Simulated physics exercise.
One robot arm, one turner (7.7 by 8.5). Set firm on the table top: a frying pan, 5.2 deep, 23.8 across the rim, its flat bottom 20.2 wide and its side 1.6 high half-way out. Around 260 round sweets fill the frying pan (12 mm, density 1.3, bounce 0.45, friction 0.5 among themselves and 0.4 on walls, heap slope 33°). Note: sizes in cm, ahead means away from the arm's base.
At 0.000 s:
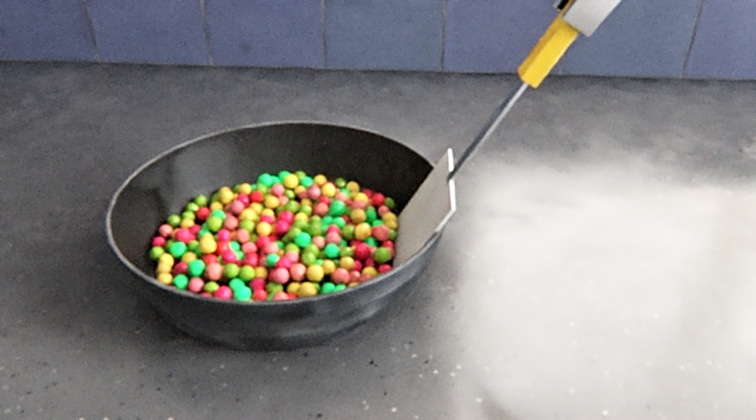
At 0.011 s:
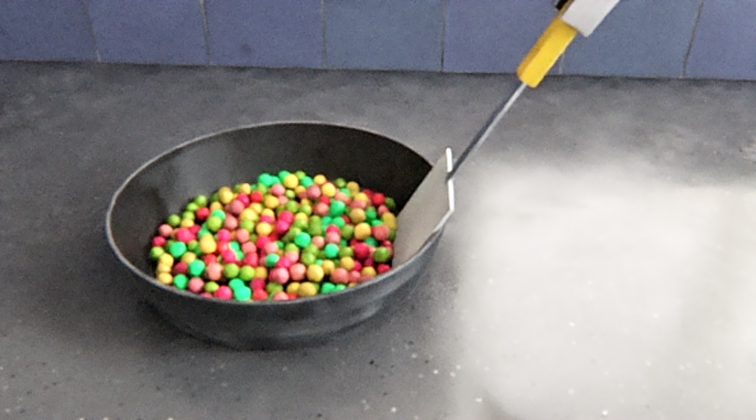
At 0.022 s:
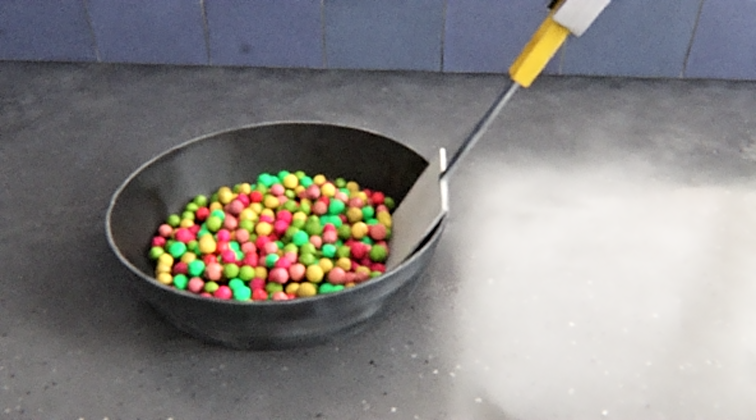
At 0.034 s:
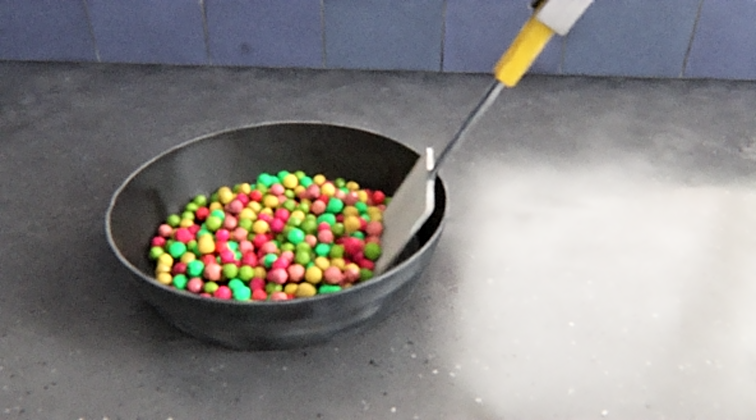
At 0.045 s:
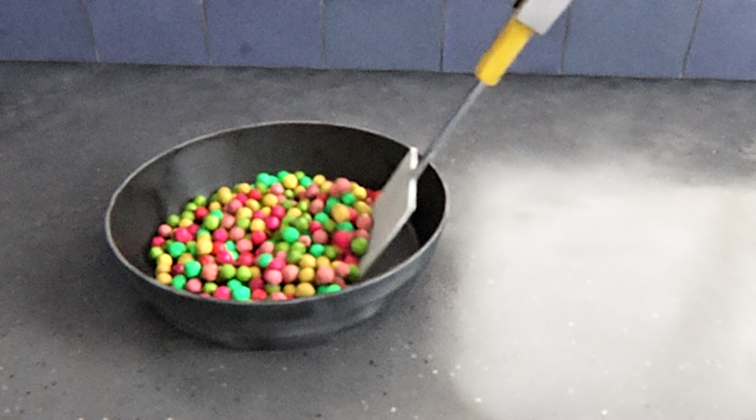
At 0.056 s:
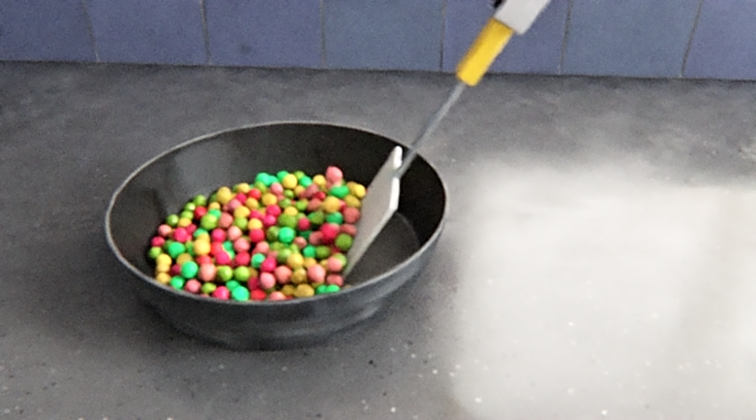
In a dark frying pan, a turner moves left, pushing colourful round sweets together.
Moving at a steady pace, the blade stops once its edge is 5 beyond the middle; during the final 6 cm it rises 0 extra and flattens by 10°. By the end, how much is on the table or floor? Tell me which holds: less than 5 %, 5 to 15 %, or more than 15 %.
Less than 5 % holds.
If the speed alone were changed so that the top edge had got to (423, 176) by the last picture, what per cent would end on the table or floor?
I'd say around 0 per cent.
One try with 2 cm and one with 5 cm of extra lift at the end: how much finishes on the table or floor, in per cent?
Estimates, in order: 0 % then 10 %.
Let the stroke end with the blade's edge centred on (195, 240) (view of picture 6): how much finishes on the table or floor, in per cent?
The share ending on the table or floor is about 5 per cent.
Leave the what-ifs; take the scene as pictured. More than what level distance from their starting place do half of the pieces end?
Near 3 cm, measured level.
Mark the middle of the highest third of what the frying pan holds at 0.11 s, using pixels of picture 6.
(266, 223).
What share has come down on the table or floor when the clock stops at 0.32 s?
That would be near 0 per cent, give or take.
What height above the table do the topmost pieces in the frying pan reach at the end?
Peak at rest, approximately 4.5 centimetres.
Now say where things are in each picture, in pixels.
Turner top edge at (452, 177), sloping 60°; upper third of the load around (293, 233), from x 160 to 395, top at y 180; 265 in the frying pan, in the first picture.
Turner top edge at (450, 177), sloping 60°; upper third of the load around (293, 233), from x 160 to 395, top at y 180, in the second picture.
Turner top edge at (444, 177), sloping 60°; upper third of the load around (292, 233), from x 155 to 395, top at y 180, in the third picture.
Turner top edge at (430, 176), sloping 60°; upper third of the load around (295, 229), from x 155 to 395, top at y 180, in the fourth picture.
Turner top edge at (413, 176), sloping 60°; upper third of the load around (296, 226), from x 155 to 395, top at y 180, in the fifth picture.
Turner top edge at (396, 175), sloping 60°; upper third of the load around (294, 225), from x 155 to 395, top at y 175; 265 in the frying pan, in the sixth picture.
After 0.08 s, sloping 60°, highest piece 6 above the table; 265 in the frying pan.
After 0.11 s, sloping 56°, highest piece 7 above the table; 265 in the frying pan.
After 0.32 s, sloping 50°, highest piece 5 above the table; 263 in the frying pan, 2 on the table or floor.
After 1.37 s, sloping 50°, highest piece 4 above the table; 263 in the frying pan, 2 on the table or floor.
At rest, 263 in the frying pan, 2 on the table or floor. That is 1 % on the table or floor.
